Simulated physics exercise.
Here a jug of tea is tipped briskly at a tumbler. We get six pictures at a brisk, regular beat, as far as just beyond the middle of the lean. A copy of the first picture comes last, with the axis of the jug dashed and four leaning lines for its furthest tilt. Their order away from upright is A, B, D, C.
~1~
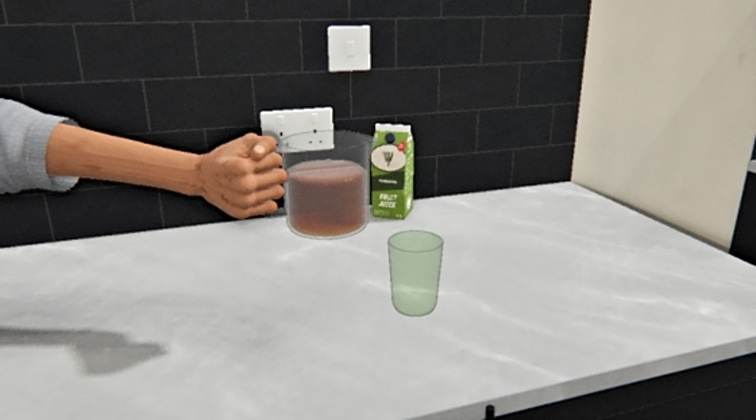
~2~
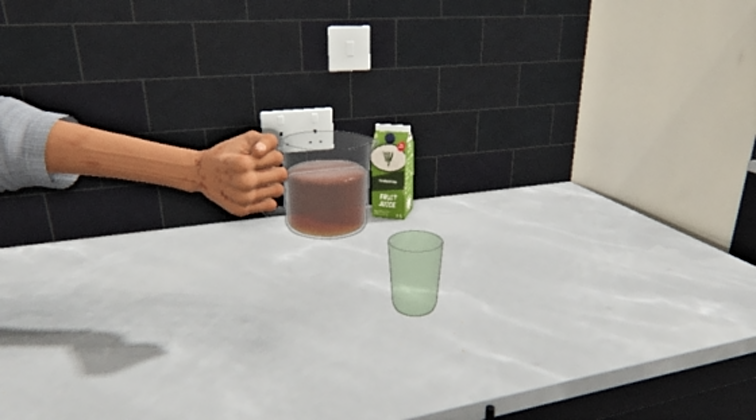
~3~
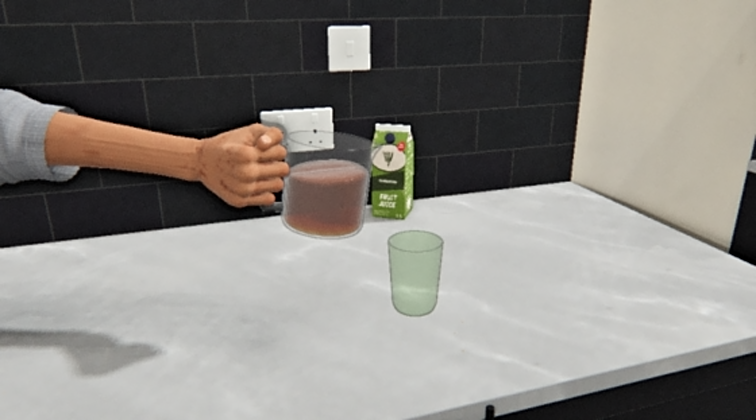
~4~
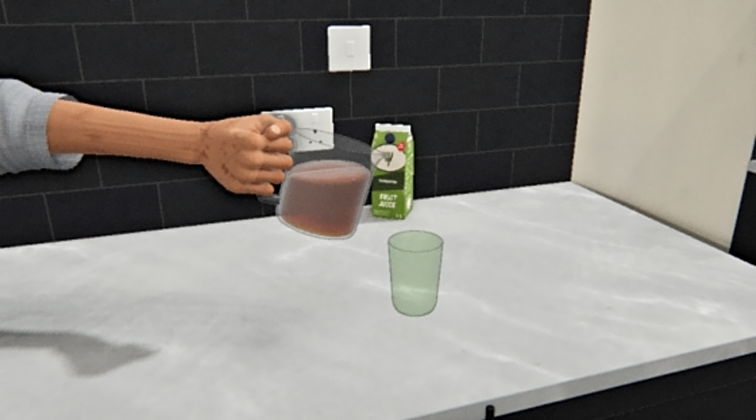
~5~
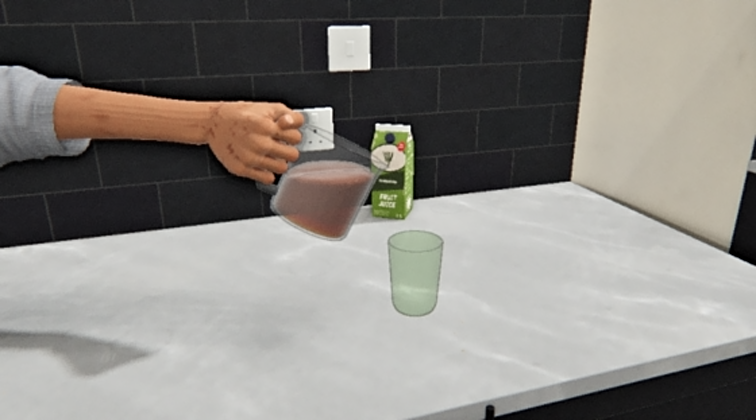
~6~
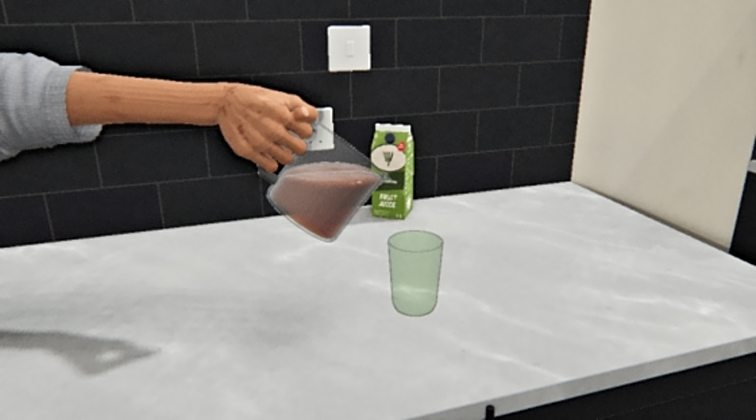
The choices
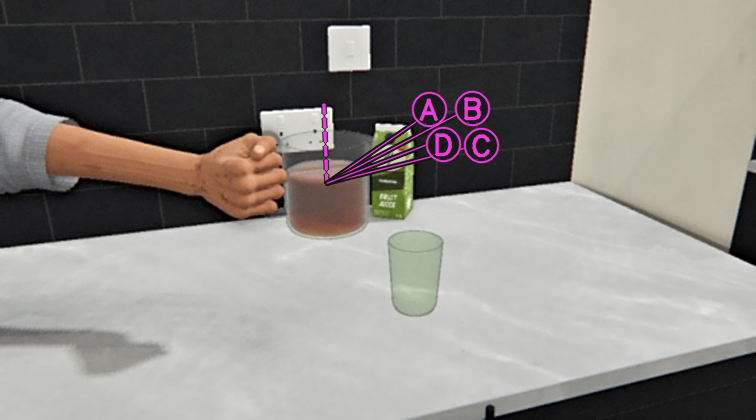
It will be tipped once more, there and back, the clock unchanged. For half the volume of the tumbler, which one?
A is best.
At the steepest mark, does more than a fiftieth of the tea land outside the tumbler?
Yes, it does.
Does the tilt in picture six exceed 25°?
Yes, it does.
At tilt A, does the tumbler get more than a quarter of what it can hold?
Yes, it does.
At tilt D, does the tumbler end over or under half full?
Over half.
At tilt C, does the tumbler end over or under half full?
Over.
On the marked copy, A at (416, 121); B at (456, 114); C at (463, 148); D at (425, 145).
For tilt A, the tumbler ends with about 50 % of what it can hold.
For tilt B, the tumbler ends with about 70 % of what it can hold.
For tilt C, the tumbler ends with about 85 % of what it can hold; 17 % of the tea is spilt.
For tilt D, the tumbler ends with about 79 % of what it can hold; 9 % of the tea is spilt.
